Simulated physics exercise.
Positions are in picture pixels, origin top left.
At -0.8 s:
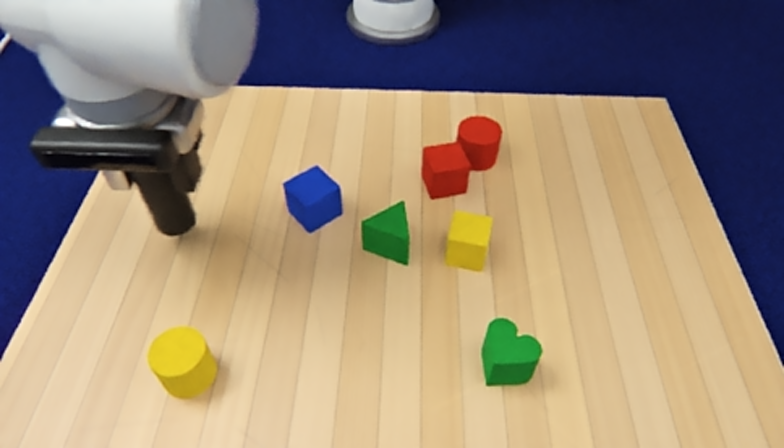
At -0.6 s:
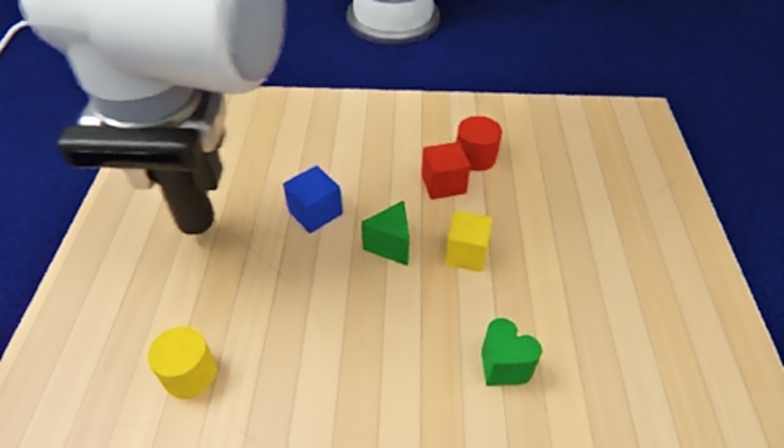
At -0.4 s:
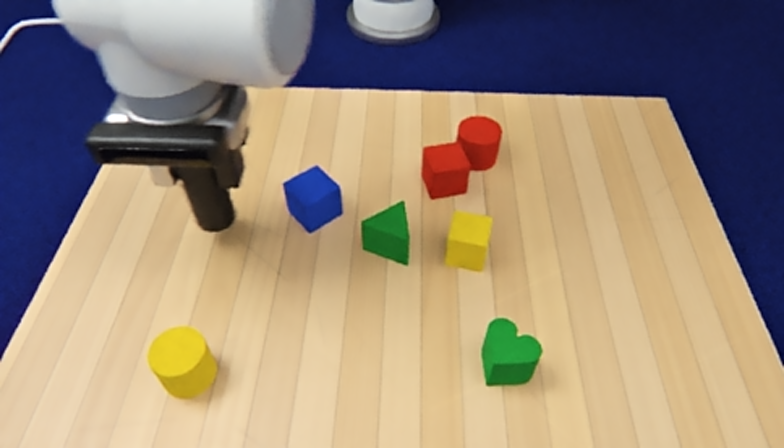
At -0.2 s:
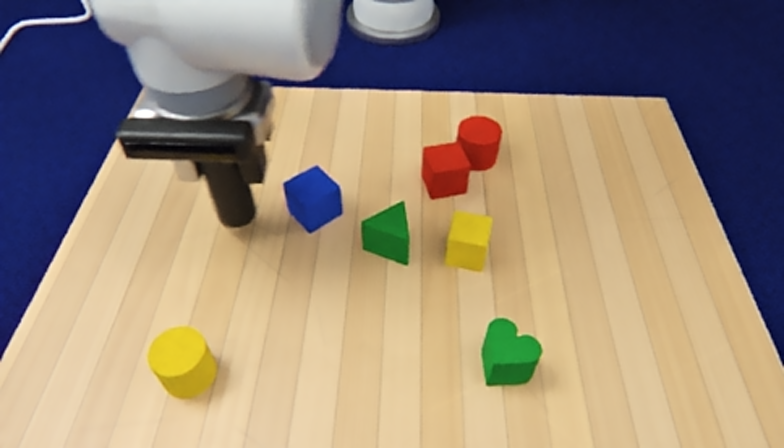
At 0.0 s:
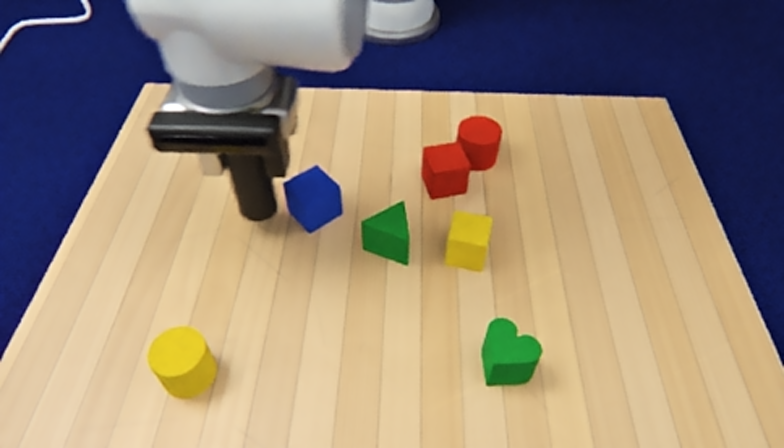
The clip opens on a wooden board holding red, blue, green and yellow blocks, with a white robotic arm holding a dark rod at the upper left. The arm moves the rod steadily rightward across the board, closing the gap to the blue cube until it is right beside it, while every block stays still.
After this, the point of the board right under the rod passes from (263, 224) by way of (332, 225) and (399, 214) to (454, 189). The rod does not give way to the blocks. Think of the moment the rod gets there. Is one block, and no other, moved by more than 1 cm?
No, I don't think so.
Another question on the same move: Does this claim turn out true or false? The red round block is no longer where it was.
True - the claim holds.
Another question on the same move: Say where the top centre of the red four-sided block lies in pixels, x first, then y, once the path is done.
It should be at about (466, 137).
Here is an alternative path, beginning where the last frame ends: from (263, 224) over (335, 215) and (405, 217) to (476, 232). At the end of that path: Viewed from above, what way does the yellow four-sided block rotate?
The block turns clockwise.
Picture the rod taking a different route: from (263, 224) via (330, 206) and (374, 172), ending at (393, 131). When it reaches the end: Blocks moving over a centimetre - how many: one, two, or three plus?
I expect just one block to be moved by more than 1 cm.
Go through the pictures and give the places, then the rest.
In the first frame, lower end of the rod (177, 223), tops of blocks, blue four-sided block (311, 185), green triangular piece (391, 220), red four-sided block (447, 156), red round block (480, 129).
In the second frame, rod (197, 222), blocks as before.
In the third frame, rod (217, 219), blocks as before.
In the fourth frame, rod (238, 215), blocks as before.
In the fifth frame, rod (259, 209), blue four-sided block (311, 185), green triangular piece (391, 220), red four-sided block (447, 156), red round block (480, 129).
On the path given first. One third of the way, rod (331, 210); blue four-sided block (360, 176), turned 20° anticlockwise.
Two thirds of the way, rod (399, 199); blue four-sided block (393, 159), turned 70° anticlockwise.
At the end, rod (456, 174); blue four-sided block (395, 156), turned 80° anticlockwise; green triangular piece not moved; red four-sided block (466, 137), turned 55° anticlockwise; red round block (488, 115).
